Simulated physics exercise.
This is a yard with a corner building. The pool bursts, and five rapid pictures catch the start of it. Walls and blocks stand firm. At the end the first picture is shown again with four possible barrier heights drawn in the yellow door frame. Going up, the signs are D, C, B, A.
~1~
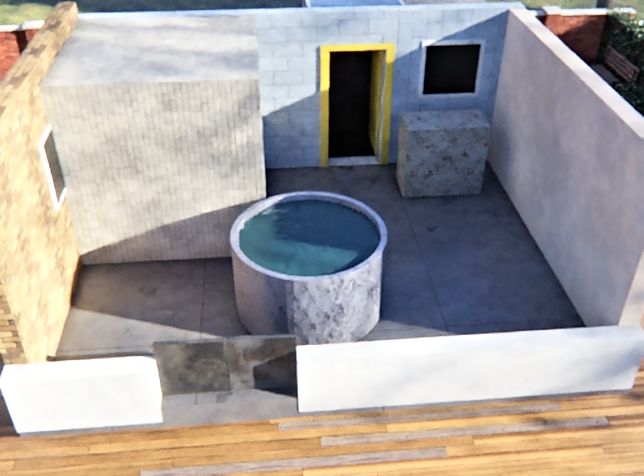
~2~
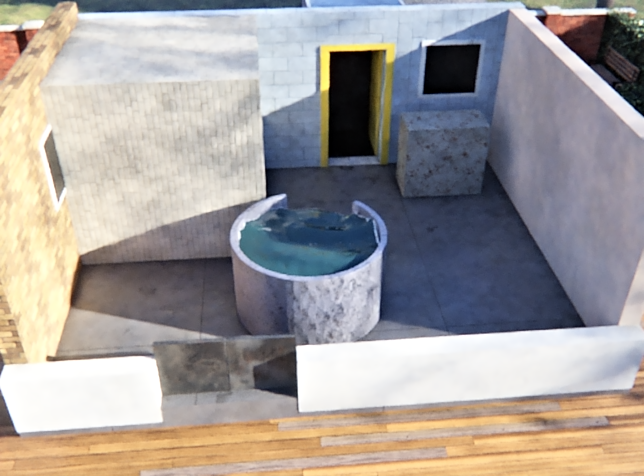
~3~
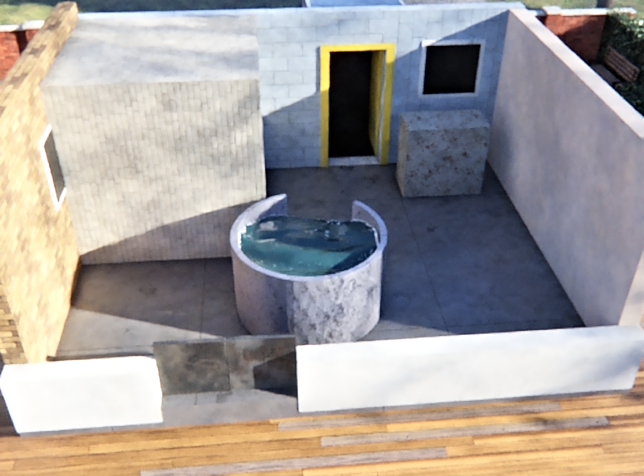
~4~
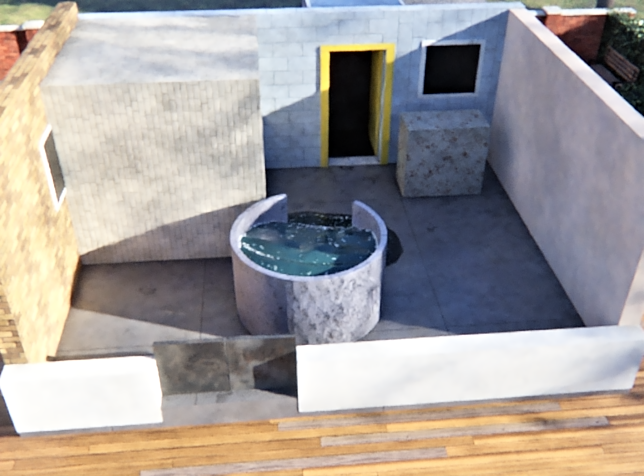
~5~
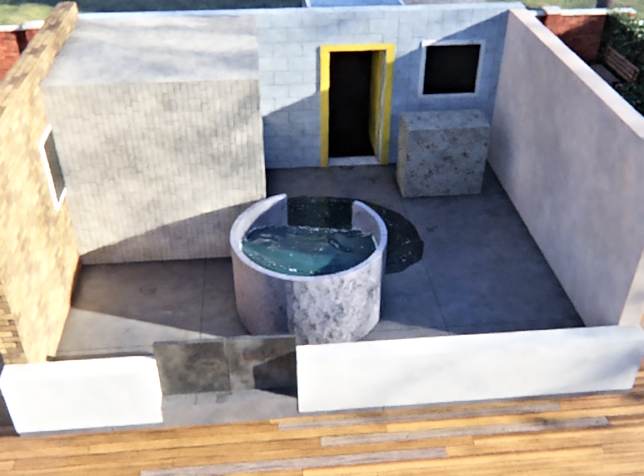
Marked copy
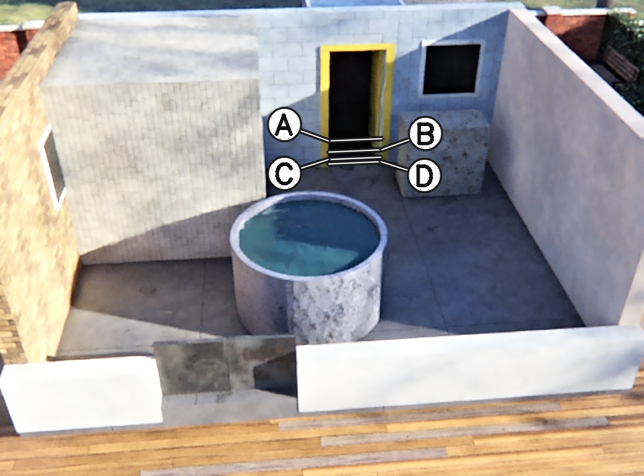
At the start, a round stone pool of still, teal water sits in a walled yard with a yellow-framed doorway. A gap opens in the pool's far rim and the water inside churns and lowers. Dark water then spreads over the paving behind the pool and to its right.
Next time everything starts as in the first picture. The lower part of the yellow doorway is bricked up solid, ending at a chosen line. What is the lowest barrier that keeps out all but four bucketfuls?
That is mark A.
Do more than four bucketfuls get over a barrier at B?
Yes.
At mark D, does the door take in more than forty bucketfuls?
Yes, it does.
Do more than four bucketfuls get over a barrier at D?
Yes, that goes wrong.
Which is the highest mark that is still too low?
That is mark B.
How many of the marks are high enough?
One.
On the marked copy, A at (355, 139); B at (355, 150); C at (354, 158); D at (354, 162); from the bottom up D, C, B, A.
Choosing A, a splash gets over, under a bucket.
Choosing B, about 9 bucketfuls get in.
Choosing C, dozens of bucketfuls pour in.
Choosing D, dozens of bucketfuls pour in.
